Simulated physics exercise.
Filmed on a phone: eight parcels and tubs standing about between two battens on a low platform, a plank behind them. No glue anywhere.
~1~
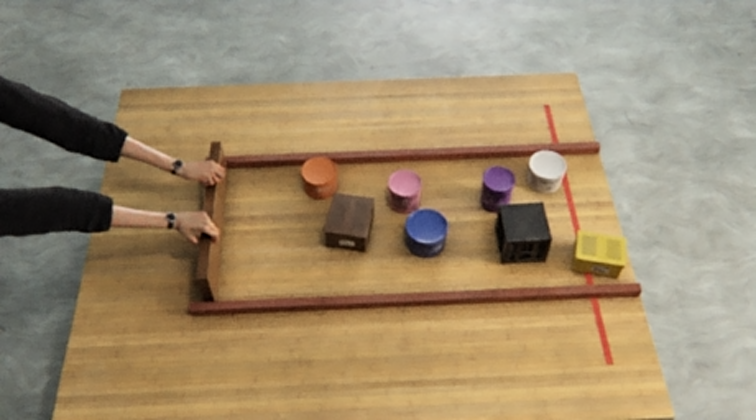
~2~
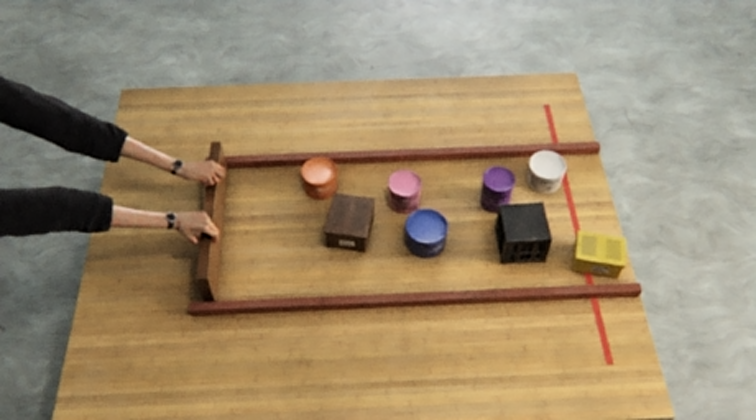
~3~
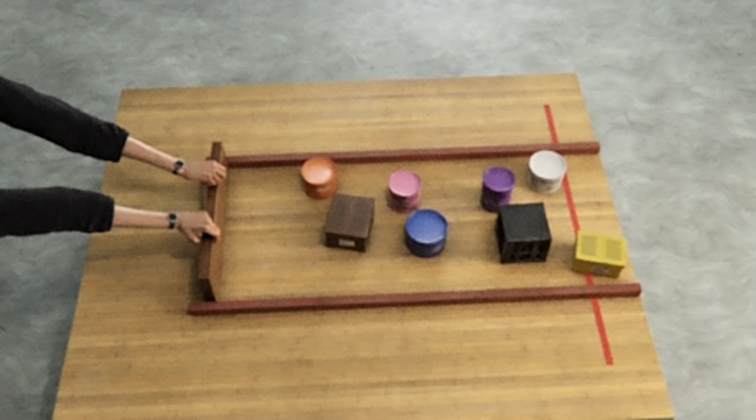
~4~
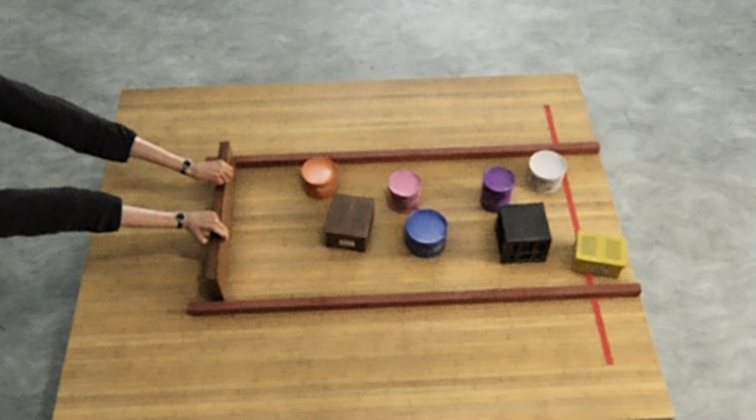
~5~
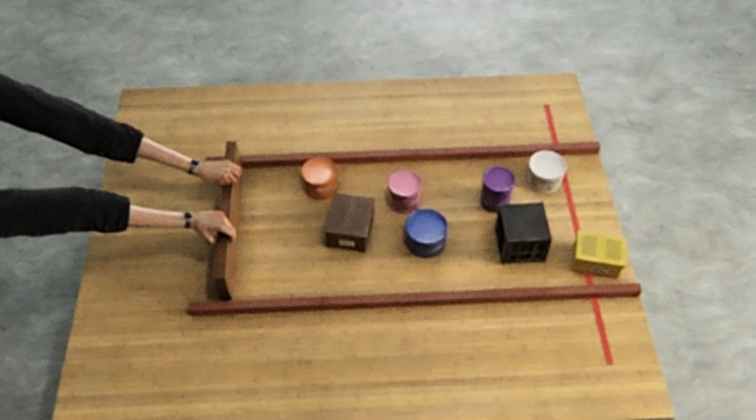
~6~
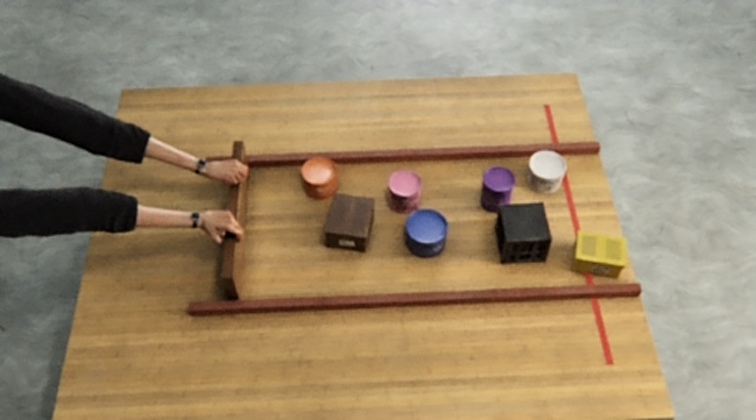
On a low wooden platform, eight tubs and boxes stand between two dark red battens, with a red line of tape at the right; two hands hold a plank still at the left, then slide it slightly rightward, touching none.
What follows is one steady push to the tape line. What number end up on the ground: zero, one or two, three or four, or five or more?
The number that fall off is five or more.
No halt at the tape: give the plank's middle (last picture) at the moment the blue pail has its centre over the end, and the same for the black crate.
Its middle is around (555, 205) and around (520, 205).
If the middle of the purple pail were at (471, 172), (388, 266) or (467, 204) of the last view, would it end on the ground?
The purple pail goes over; survives; drops off.
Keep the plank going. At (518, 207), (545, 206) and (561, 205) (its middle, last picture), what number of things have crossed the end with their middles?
It would be 1, 3 and 5.
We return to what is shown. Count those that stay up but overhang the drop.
That would be 1.
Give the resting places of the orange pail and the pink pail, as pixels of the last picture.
Near (581, 161) and (610, 177).
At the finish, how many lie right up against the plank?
It touches 2.
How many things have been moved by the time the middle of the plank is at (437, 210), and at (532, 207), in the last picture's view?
First 6, then 8.
A little later, none off yet; yellow tote at rest near (599, 255); white pail at rest near (546, 173); black crate at rest near (522, 233).
When it is over, the number that fall off is five or more; down, blue pail, purple pail, black crate, white pail and yellow tote.
